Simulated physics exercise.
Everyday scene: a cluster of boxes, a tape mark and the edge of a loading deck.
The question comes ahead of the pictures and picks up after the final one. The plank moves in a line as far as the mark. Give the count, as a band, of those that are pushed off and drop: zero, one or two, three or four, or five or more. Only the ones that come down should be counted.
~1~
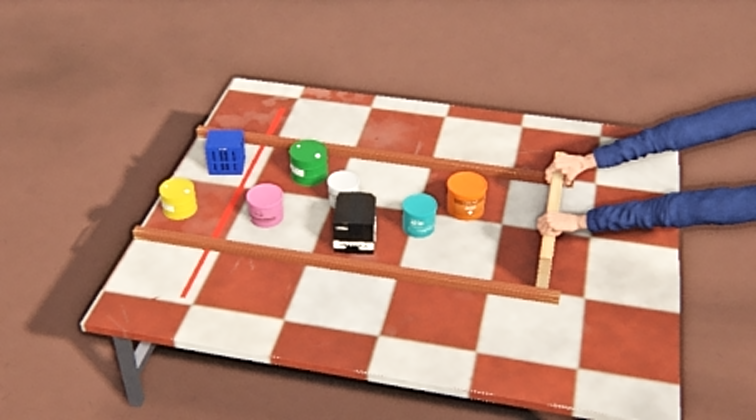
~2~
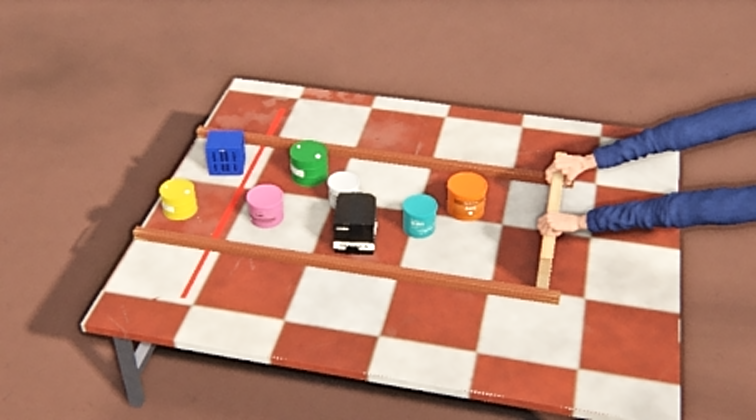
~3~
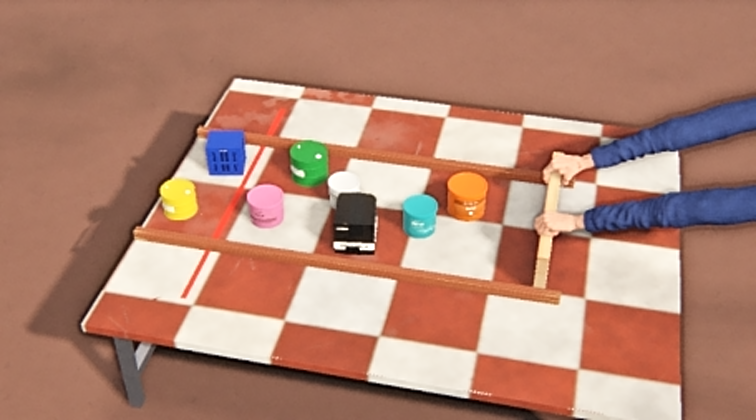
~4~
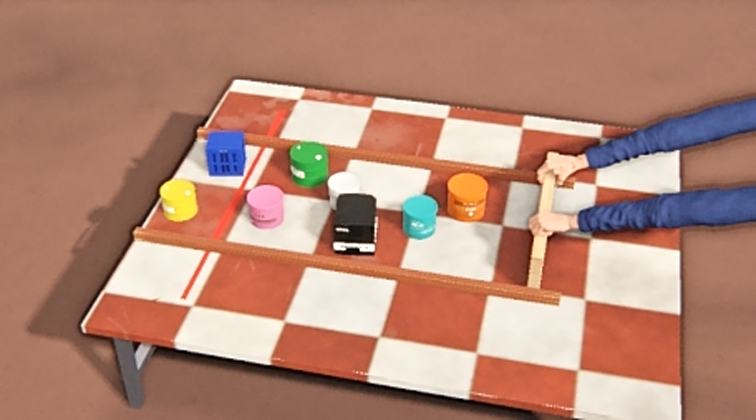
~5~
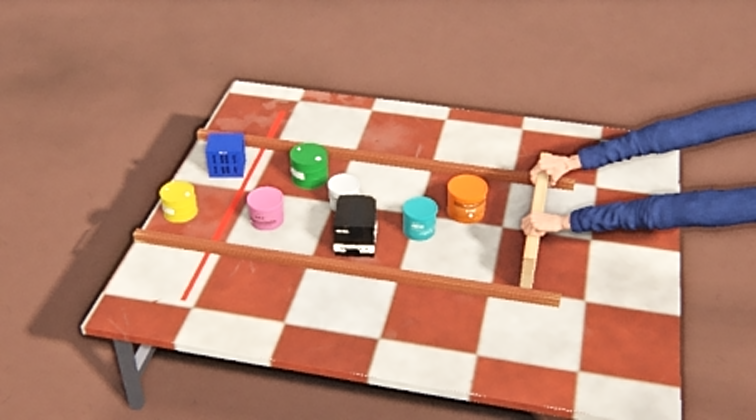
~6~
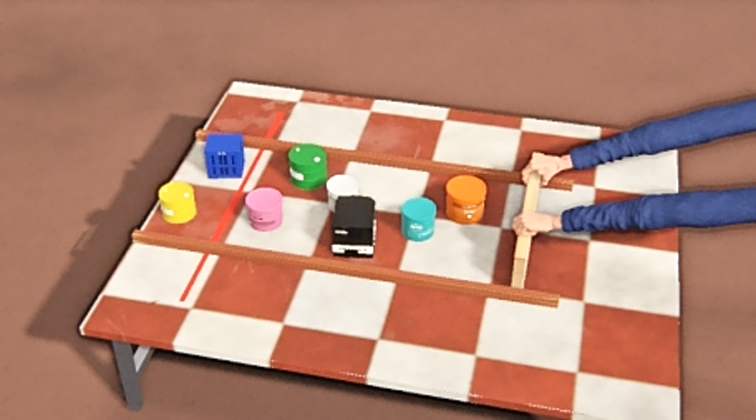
Those that drop number one or two.
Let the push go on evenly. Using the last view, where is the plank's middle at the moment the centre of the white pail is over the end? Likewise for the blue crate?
Its middle is about (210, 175) and about (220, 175).
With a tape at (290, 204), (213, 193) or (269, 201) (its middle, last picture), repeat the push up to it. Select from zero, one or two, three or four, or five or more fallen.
Taking the places in the order asked: None at all, then three to four, then zero.
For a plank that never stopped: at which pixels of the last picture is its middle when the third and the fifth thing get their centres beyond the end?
At (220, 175) for the third, at (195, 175) for the fifth.
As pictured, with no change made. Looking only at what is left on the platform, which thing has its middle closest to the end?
It would be the pink pail.
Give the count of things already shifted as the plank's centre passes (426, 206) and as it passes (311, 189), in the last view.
Tally: 2; 6.
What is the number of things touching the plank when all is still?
That number would be 4.
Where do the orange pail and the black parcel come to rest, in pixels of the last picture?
In the last picture, roughly (227, 167) and (189, 210).
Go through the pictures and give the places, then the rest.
Yellow canister (178, 199); blue crate (226, 153); pink pail (266, 206); plank (551, 220); tape (238, 192), in the first frame.
Blue crate (226, 153); plank (552, 220), in the second frame.
Pink pail (266, 207); turquoise pail (420, 217), in the third frame.
Yellow canister (179, 200); green canister (309, 164), in the fourth frame.
Blue crate (226, 156); black parcel (356, 226), in the fifth frame.
Yellow canister (178, 202); blue crate (225, 156); pink pail (265, 210); plank (528, 220); tape (237, 196), in the sixth frame.
Soon after, none off yet; yellow canister at rest near (178, 202); blue crate at rest near (225, 156); pink pail at rest near (265, 210).
After that, none off yet; yellow canister at rest near (178, 202); blue crate at rest near (225, 156); pink pail displaced a little near (261, 208).
In the end, the number that fall off is one or two; gone, yellow canister.
